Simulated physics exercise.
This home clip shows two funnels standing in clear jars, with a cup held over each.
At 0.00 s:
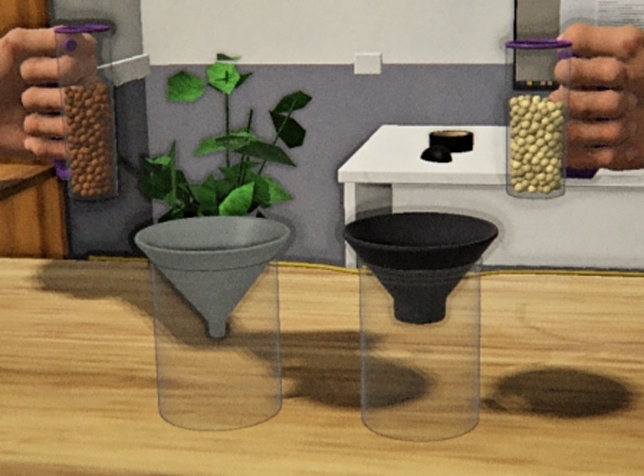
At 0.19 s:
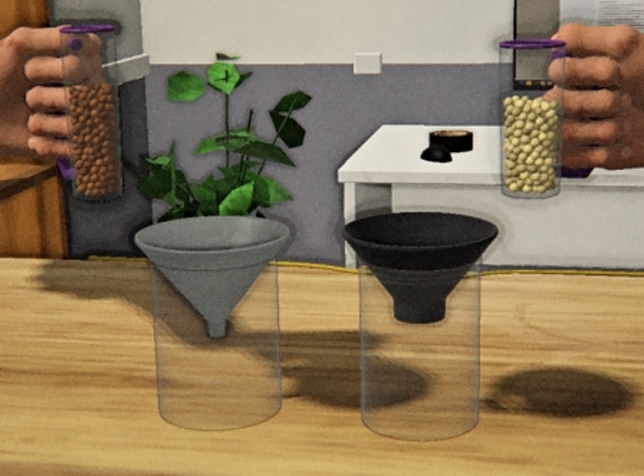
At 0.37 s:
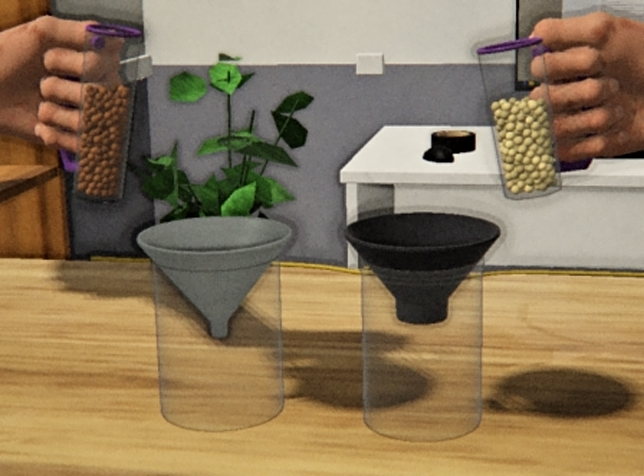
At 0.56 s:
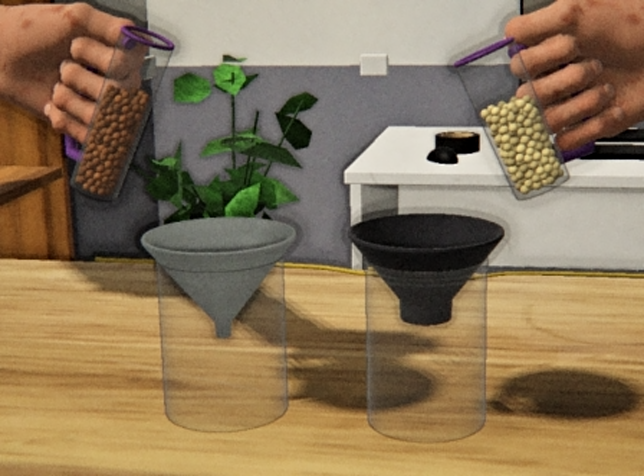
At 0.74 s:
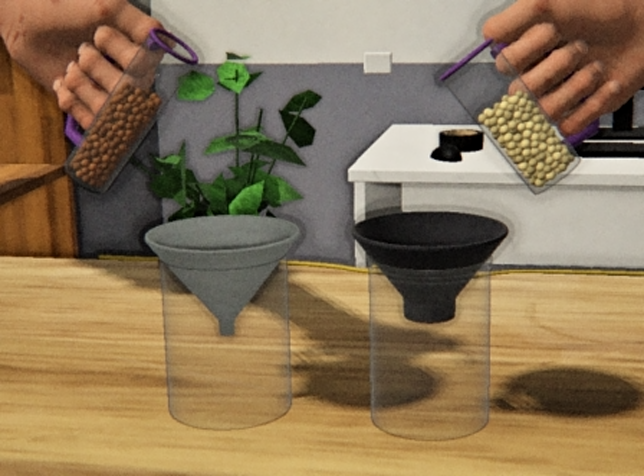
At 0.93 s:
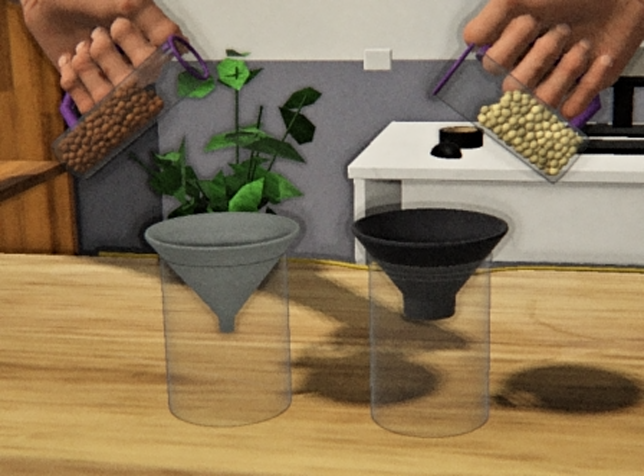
In the video, two hands hold clear cups of brown balls and pale beans above a grey funnel and a black funnel standing in clear jars, then gradually tilt both cups inward, with the contents still inside.
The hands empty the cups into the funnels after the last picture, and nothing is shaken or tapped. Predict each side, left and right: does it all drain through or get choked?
Left: Choked, right: Drains through.
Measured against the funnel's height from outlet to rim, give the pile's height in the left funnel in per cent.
About 75 percent.
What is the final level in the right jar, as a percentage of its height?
10 %, roughly.
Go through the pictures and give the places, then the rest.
Left funnel at (213, 246), outlet at (217, 335), about one piece wide; left cup at (88, 114), holding cereal balls; right funnel at (420, 243), outlet at (420, 317), about 5 pieces wide; right cup at (537, 119), holding soya beans, in the first frame.
Left cup at (93, 114), upright; right cup at (531, 119), upright, in the second frame.
Left cup at (106, 114), tipped 10°; right cup at (521, 119), tipped 10°, in the third frame.
Left cup at (120, 115), tipped 24°; right cup at (513, 120), tipped 24°, in the fourth frame.
Left cup at (129, 113), tipped 38°; right cup at (512, 118), tipped 38°, in the fifth frame.
Left funnel at (223, 242), outlet at (227, 331); left cup at (129, 110), tipped 52°; right funnel at (429, 239), outlet at (429, 313); right cup at (512, 115), tipped 52°, in the sixth frame.
Around 1.16 s, left, all still in the cup; right, all still in the cup.
Around 1.45 s, left, all still in the cup; right, all still in the cup.
Around 1.75 s, left, nearly all still in the cup, a small part in or over the funnel; right, most still in the cup, about a quarter in or over the funnel, a stray few down in the jar.
Finally (2.8 s), left, nearly all stuck in the funnel, a stray few down in the jar; right, all down in the jar.
